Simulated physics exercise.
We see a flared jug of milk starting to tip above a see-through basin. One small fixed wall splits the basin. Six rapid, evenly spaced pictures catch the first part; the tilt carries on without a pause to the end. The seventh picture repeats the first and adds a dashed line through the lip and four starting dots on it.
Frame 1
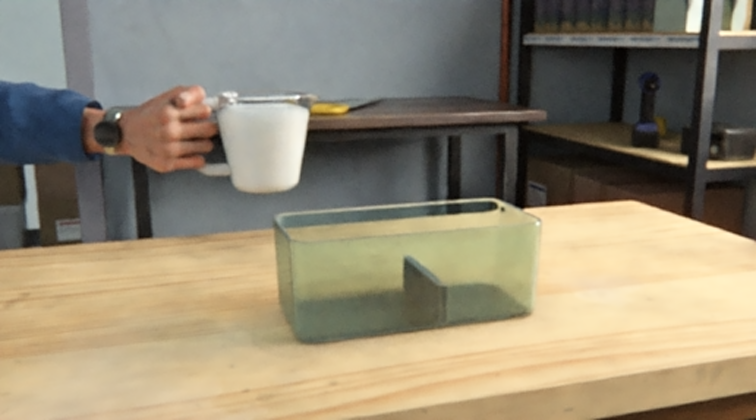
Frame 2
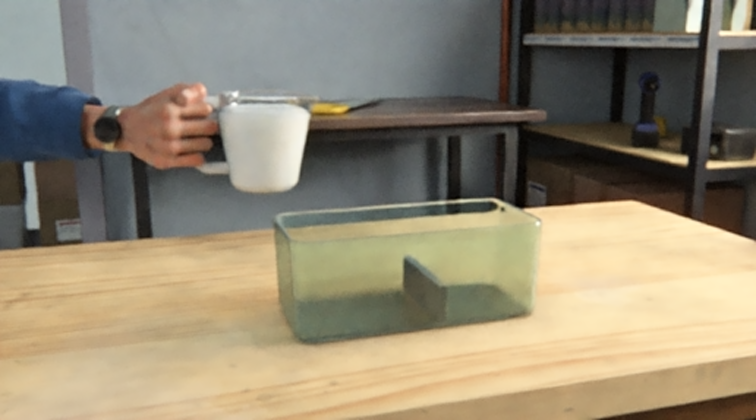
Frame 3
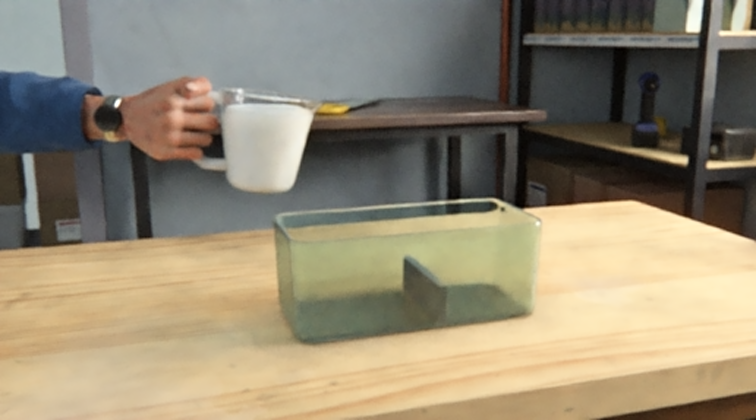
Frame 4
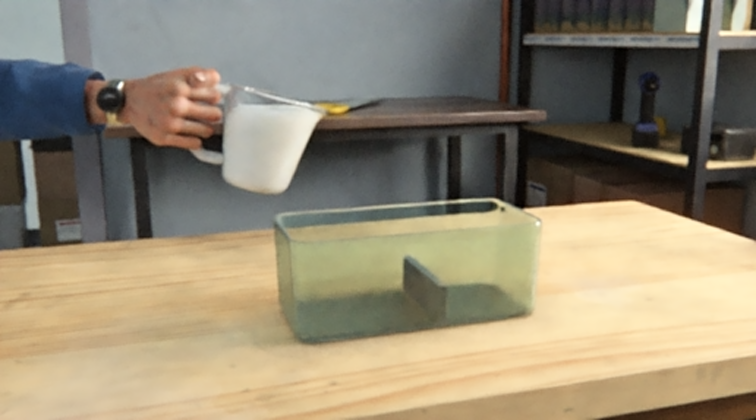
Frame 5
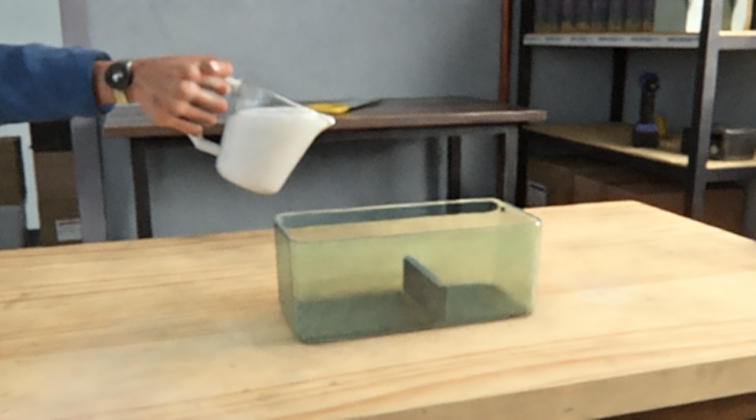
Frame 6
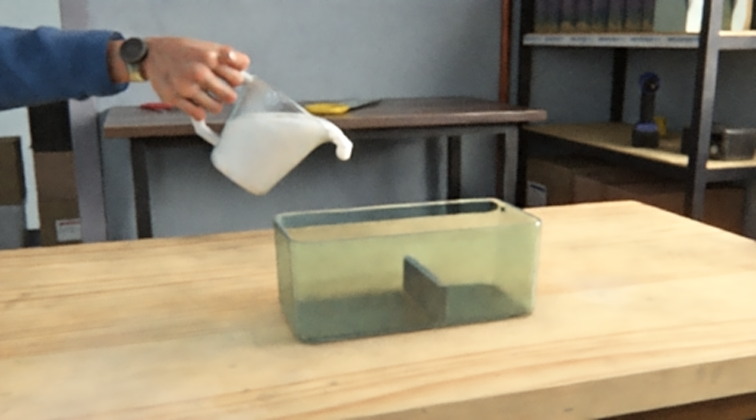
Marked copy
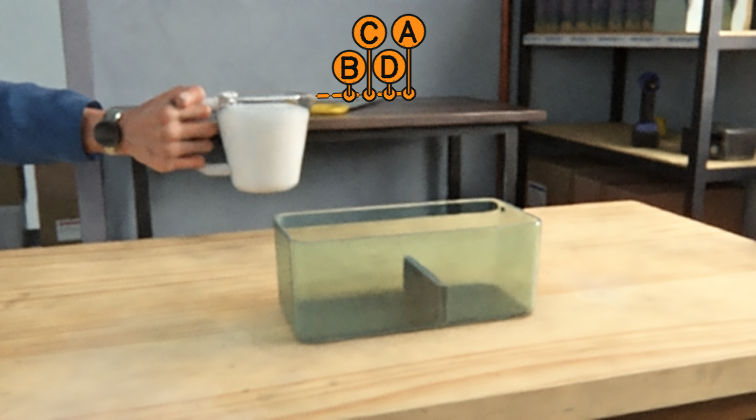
A hand tilts a jug of white milk rightward until milk starts over its lip.
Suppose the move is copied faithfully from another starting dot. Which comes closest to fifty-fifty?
Place D.
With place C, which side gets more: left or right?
The left side.
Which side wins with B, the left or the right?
The left one.
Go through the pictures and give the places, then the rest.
In the first picture, upright, lip at (318, 95); basin from (295, 342) to (533, 312); top of the wall at (424, 269); nothing has left yet.
In the second picture, upright, lip at (319, 97); nothing has left yet.
In the third picture, tipped about 7°, lip at (323, 102); nothing has left yet.
In the fourth picture, tipped about 15°, lip at (327, 111); nothing has left yet.
In the fifth picture, tipped about 26°, lip at (331, 124); milk is over the lip, down to (331, 124).
In the sixth picture, tipped about 39°, lip at (333, 139); milk is over the lip, down to (342, 156).
On the marked copy, A at (408, 93); B at (349, 95); C at (369, 94); D at (389, 94).
With A, about 16 % ends left of the wall and 84 % right of it.
With B, about 94 % ends left of the wall and 4 % right of it.
With C, about 75 % ends left of the wall and 24 % right of it.
With D, about 41 % ends left of the wall and 58 % right of it.
